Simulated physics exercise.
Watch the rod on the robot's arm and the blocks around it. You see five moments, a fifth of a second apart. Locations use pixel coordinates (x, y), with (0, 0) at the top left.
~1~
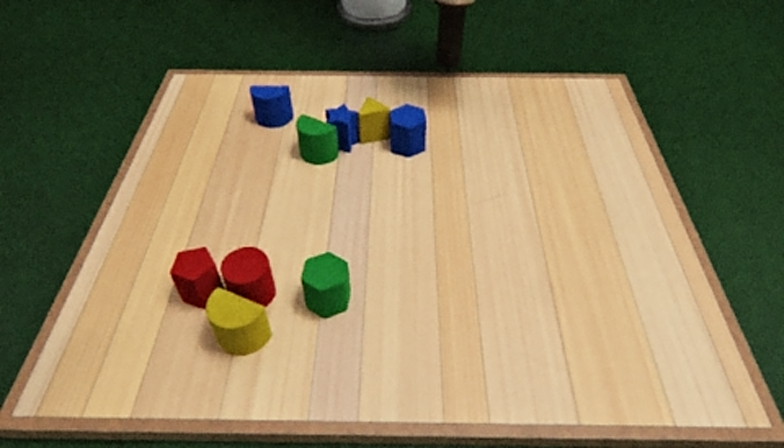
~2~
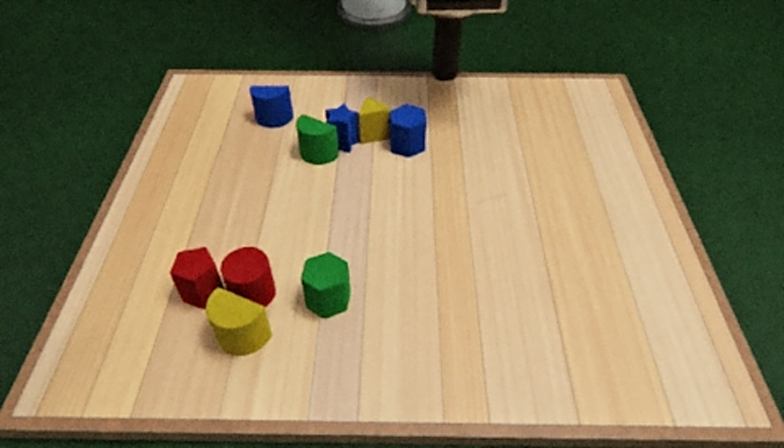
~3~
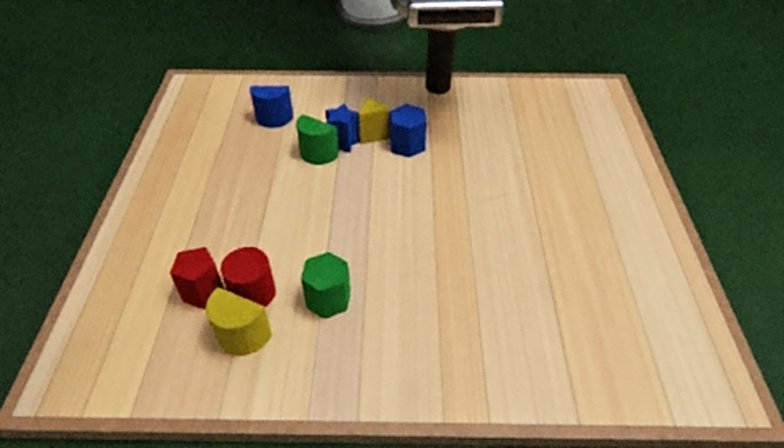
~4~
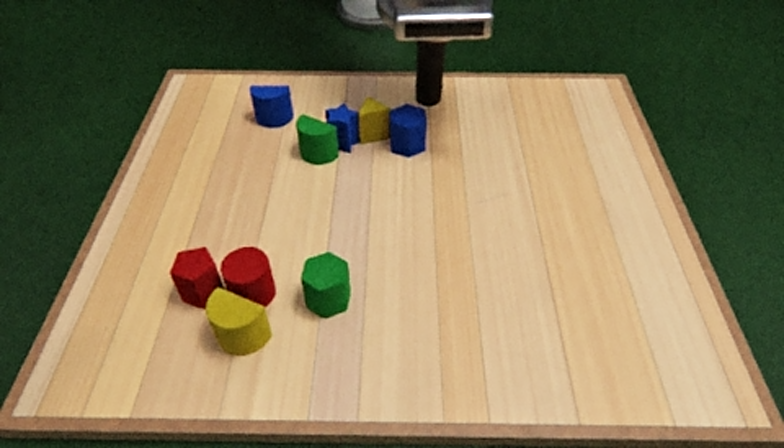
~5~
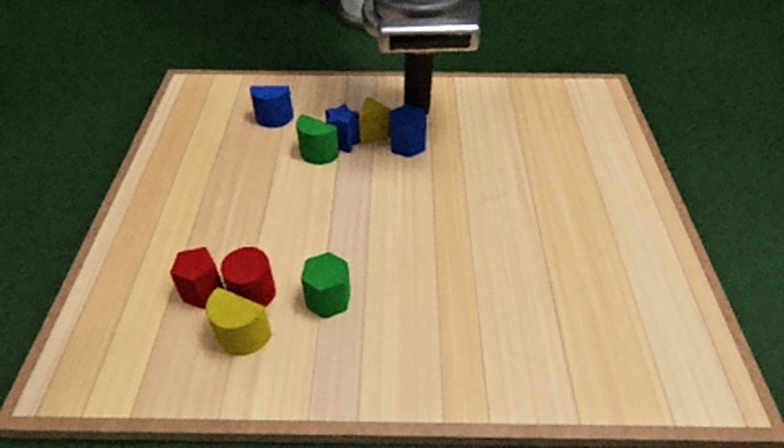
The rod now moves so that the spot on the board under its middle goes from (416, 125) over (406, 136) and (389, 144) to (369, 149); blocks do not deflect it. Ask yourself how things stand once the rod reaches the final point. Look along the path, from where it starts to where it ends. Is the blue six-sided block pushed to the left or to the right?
It is displaced to the left.
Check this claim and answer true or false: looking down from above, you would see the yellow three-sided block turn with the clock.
That is true.
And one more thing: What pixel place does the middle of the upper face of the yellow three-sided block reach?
Its top middle: (354, 107).
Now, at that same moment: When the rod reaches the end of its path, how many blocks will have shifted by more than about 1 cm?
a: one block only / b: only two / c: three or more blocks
Answer: C.
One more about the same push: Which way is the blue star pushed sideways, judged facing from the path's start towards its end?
Side: Right.
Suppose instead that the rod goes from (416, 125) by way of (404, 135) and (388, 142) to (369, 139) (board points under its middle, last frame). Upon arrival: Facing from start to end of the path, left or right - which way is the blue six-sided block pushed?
That's a shift to the left.
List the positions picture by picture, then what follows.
The first frame shows tip of the rod at (448, 63), middles of tops, green D-shaped block at (313, 125), blue star at (341, 113), yellow three-sided block at (372, 106), blue six-sided block at (408, 115).
The second frame shows rod at (444, 76), nothing pushed.
The third frame shows rod at (438, 88), nothing pushed.
The fourth frame shows rod at (428, 100), nothing pushed.
The fifth frame shows rod at (417, 110), green D-shaped block at (313, 125), blue star at (341, 113), yellow three-sided block at (372, 106), blue six-sided block at (408, 115).
The first path, step by step. Halfway along, rod at (398, 126); blue star at (336, 113); yellow three-sided block at (368, 107), turned 15° clockwise; blue six-sided block at (400, 131), turned 30° anticlockwise.
At the end, rod at (369, 135); green D-shaped block unmoved; blue star at (328, 108), turned 50° anticlockwise; yellow three-sided block at (354, 107), turned 90° clockwise; blue six-sided block at (396, 135), turned 55° anticlockwise.
